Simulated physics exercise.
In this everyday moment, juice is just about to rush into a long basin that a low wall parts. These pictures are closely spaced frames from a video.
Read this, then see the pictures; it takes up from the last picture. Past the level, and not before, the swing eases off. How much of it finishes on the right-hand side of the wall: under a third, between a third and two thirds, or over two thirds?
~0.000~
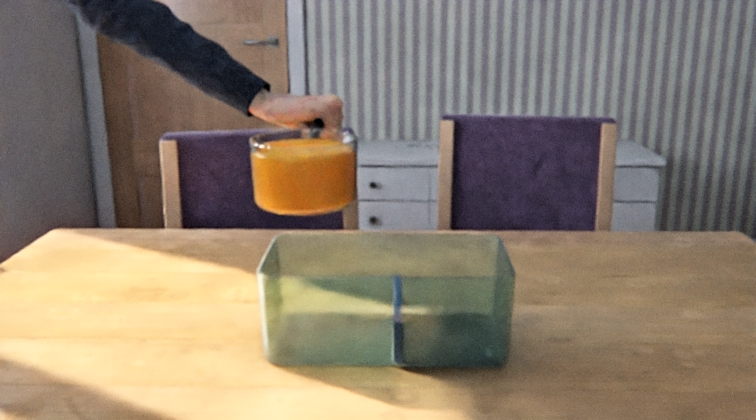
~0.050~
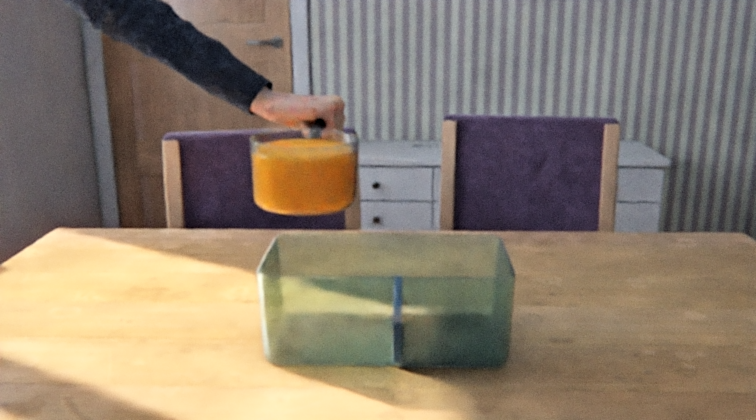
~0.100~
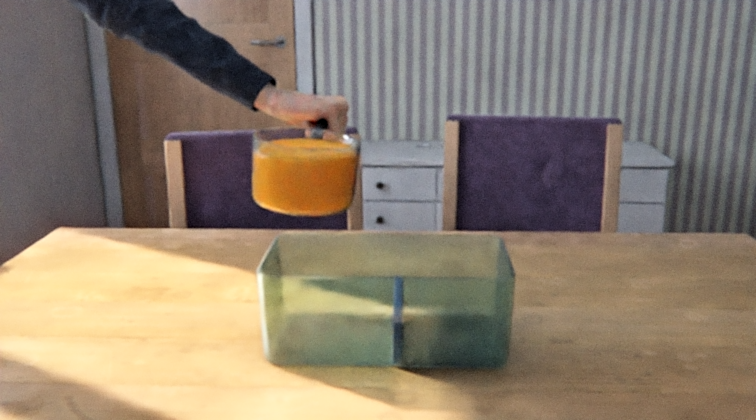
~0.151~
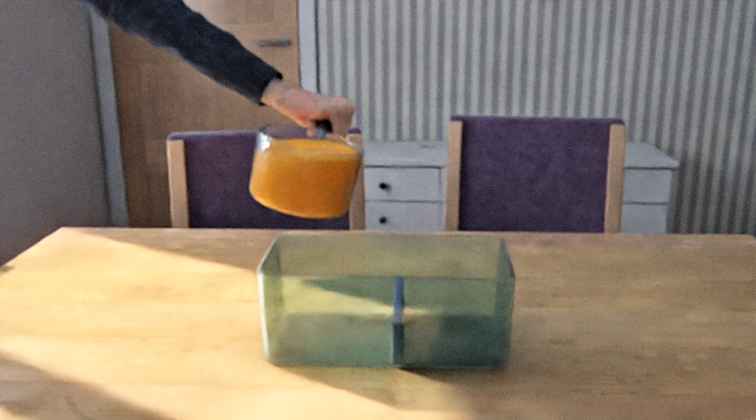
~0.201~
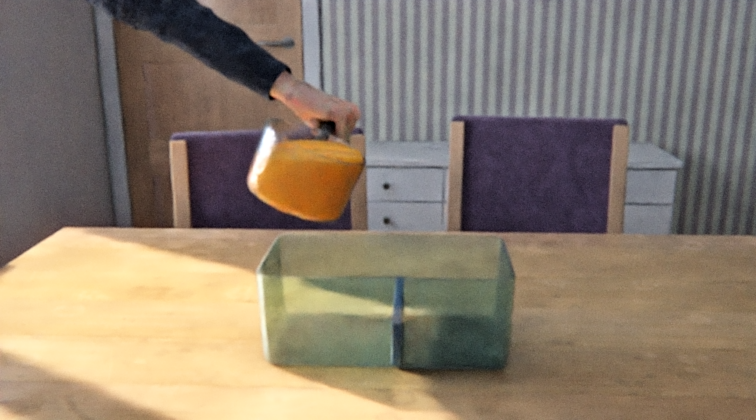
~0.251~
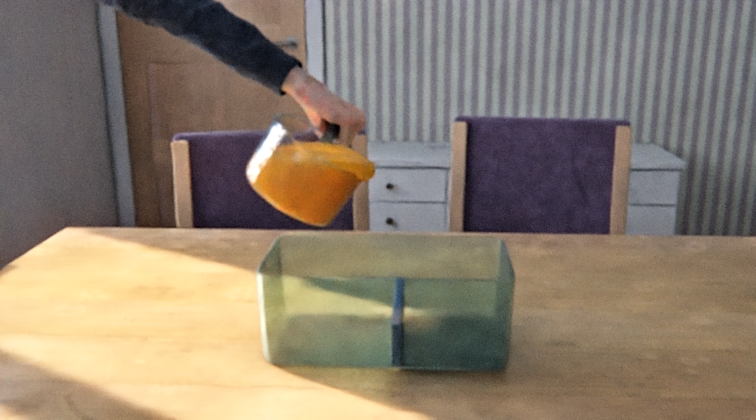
The share right of the wall is left at a third to two thirds.
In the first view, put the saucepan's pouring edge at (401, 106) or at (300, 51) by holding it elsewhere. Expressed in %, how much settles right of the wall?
Start one gives some 90 %, start two some 5 %.
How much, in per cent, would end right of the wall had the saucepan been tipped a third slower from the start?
Close to 60 in a hundred.
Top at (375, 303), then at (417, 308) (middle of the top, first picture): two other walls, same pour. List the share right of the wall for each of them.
Note - case one near 80 %, case two near 25 %.
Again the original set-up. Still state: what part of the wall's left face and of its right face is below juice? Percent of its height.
About 30 on the left and about 30 on the right.
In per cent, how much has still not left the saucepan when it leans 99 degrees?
Around 30 in a hundred.
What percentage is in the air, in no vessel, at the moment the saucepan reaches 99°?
30 in a hundred.
A moment on, the saucepan is tipped on its side and 30 per cent is still to pour, 9 is left of the wall and 30 right of it.
Next, the saucepan is tipped right over and 5 per cent is still to pour, 43 is left of the wall and 48 right of it.
Then the saucepan is tipped right over and 0 per cent is still to pour, 51 is left of the wall and 47 right of it.
Later the saucepan is tipped right over and 0 per cent is still to pour, 51 is left of the wall and 48 right of it.
At rest 51 per cent lies left of the wall, 48 right of it and 1 outside.
